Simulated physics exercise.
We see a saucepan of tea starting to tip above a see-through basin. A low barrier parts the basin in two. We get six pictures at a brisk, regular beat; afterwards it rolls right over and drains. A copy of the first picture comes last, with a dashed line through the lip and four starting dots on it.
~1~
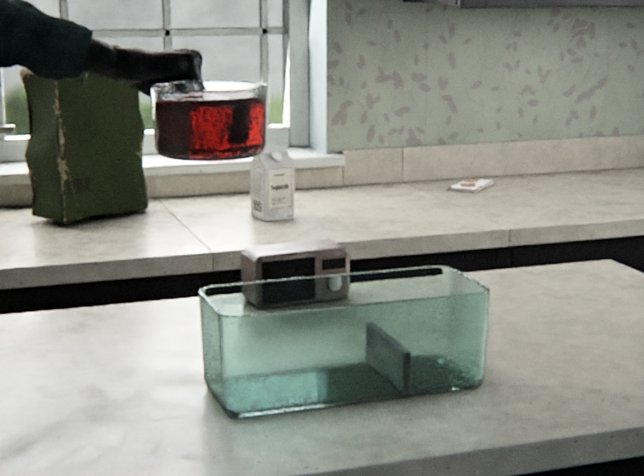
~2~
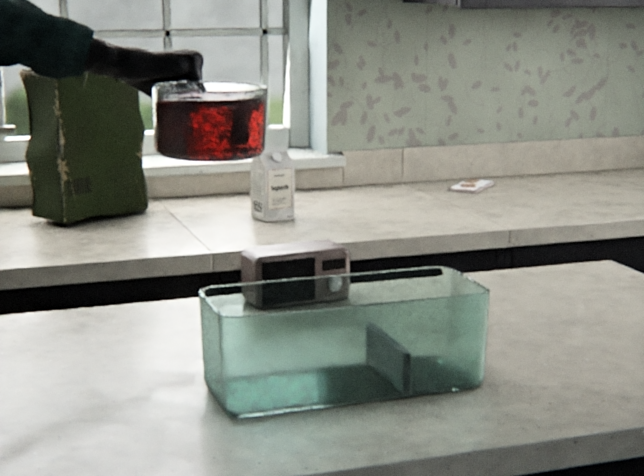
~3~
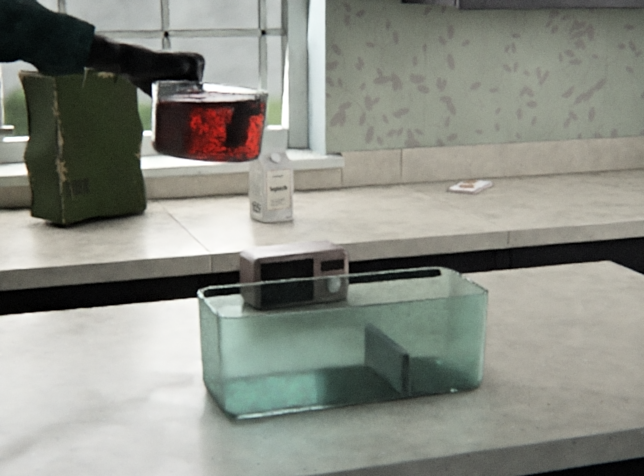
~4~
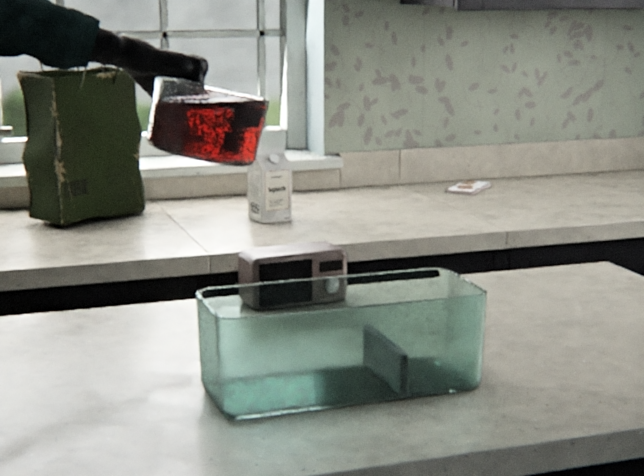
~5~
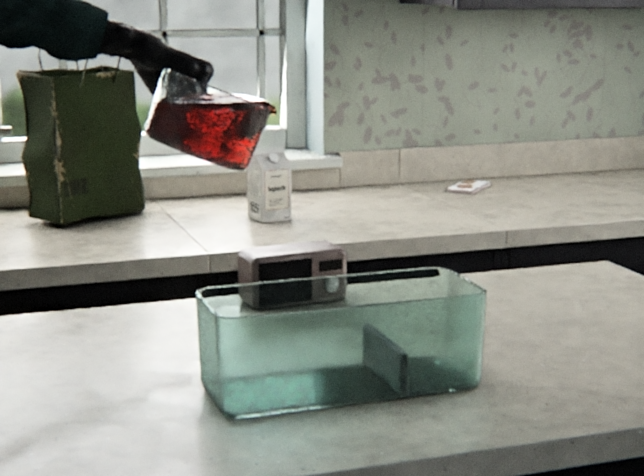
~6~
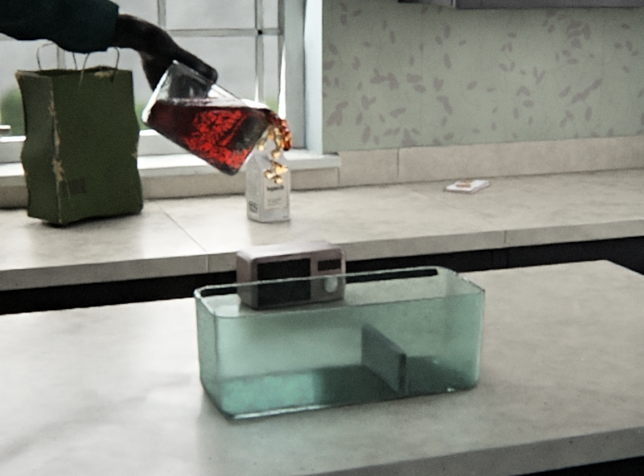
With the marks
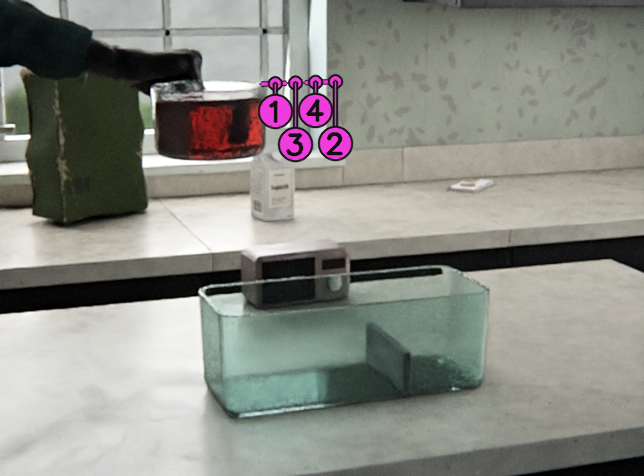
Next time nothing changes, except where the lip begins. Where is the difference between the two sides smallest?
The answer is dot 4.
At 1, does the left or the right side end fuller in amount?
The left one.
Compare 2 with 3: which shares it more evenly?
It is 2.
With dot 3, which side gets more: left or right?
More ends on the left.
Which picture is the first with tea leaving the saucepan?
Picture 5.
On the marked copy, 1 at (275, 83); 2 at (335, 81); 3 at (295, 82); 4 at (315, 82).
If 1 is chosen, about 97 % ends left of the wall and 2 % right of it.
If 2 is chosen, about 27 % ends left of the wall and 71 % right of it.
If 3 is chosen, about 79 % ends left of the wall and 19 % right of it.
If 4 is chosen, about 47 % ends left of the wall and 51 % right of it.
